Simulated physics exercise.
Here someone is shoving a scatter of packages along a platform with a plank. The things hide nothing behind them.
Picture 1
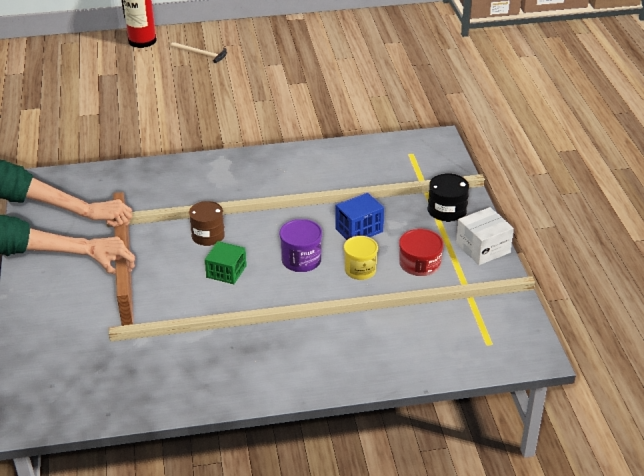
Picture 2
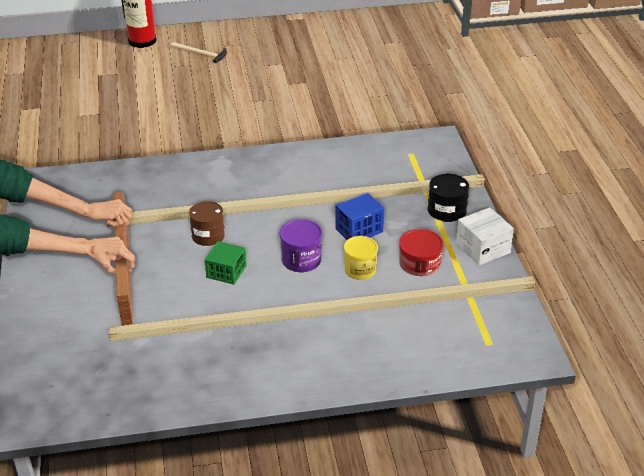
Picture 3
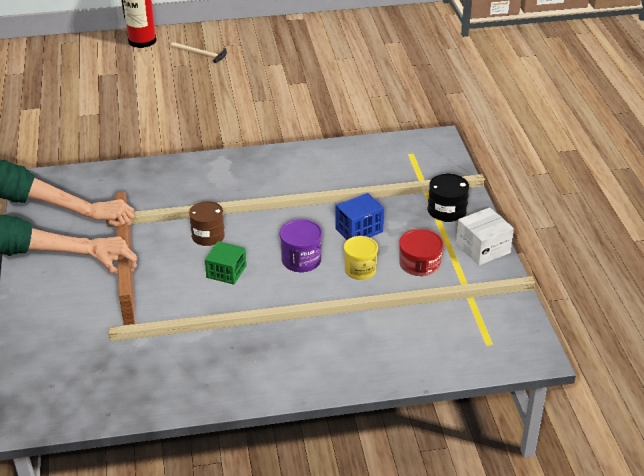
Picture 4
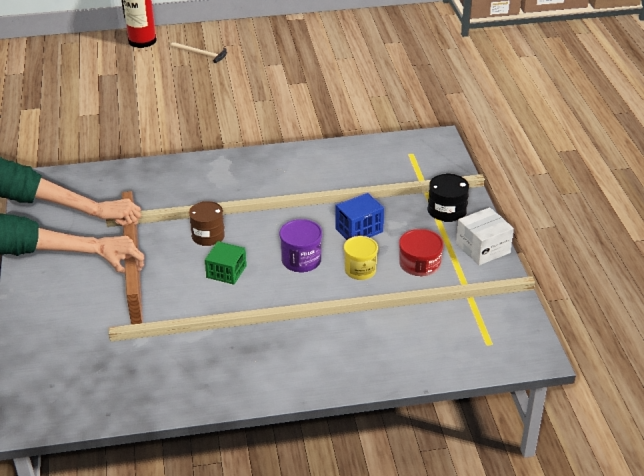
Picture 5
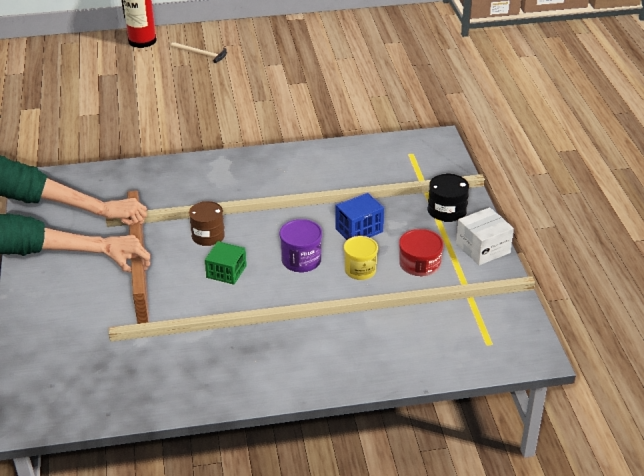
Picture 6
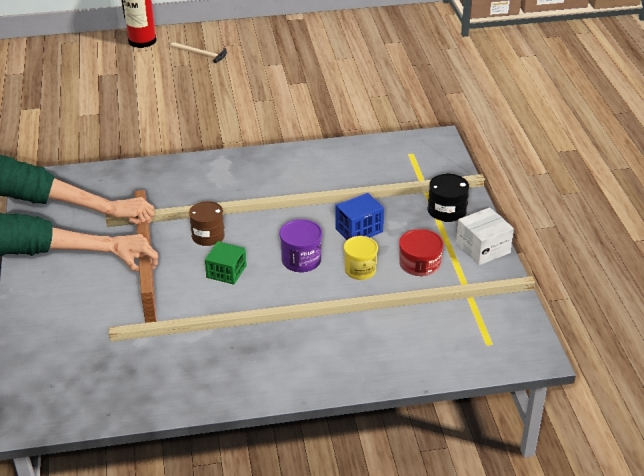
Two hands in green sleeves grip a brown plank at the left of a grey table on a wooden floor, seen from above at an angle. Between two pale wooden rails sit a brown canister, green crate, purple pail, blue crate and yellow pail, with a red pail, black canister and white box near yellow tape at right. The hands hold still, then slide the plank slightly rightward, while the packages and camera stay still.
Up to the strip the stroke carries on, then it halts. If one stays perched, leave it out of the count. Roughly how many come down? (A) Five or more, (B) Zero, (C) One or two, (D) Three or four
C, one or two.
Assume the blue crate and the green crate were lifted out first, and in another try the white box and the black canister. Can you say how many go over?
You'd see 1 fallen, and 0 in the other try.
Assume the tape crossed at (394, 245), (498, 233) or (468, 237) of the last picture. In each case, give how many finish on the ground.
Ground tally per try: 0 / 8 / 5.
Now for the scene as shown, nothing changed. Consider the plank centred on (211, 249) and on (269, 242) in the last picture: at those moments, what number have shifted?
The first number is 2, the next one 3.
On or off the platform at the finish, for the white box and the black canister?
Final state - white box: Fallen off, black canister: Fallen off.
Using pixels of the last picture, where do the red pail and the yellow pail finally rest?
First at (510, 257); second at (472, 251).
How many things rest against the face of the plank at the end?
It ends up touching 3.
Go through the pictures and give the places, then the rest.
The first frame shows white box (484, 236); black canister (448, 198); red pail (421, 253); plank (123, 259); tape (446, 239).
The second frame shows black canister (448, 198); yellow pail (361, 258).
The third frame shows red pail (421, 253); blue crate (360, 218).
The fourth frame shows white box (484, 236); purple pail (301, 246).
The fifth frame shows black canister (448, 198); plank (138, 257).
The sixth frame shows white box (484, 236); black canister (448, 198); red pail (421, 253); plank (145, 256); tape (446, 239).
Early on, none off yet; white box at rest near (484, 236); black canister at rest near (448, 198); red pail at rest near (421, 253).
Finally, the number that fall off is one or two; lost, black canister and white box.
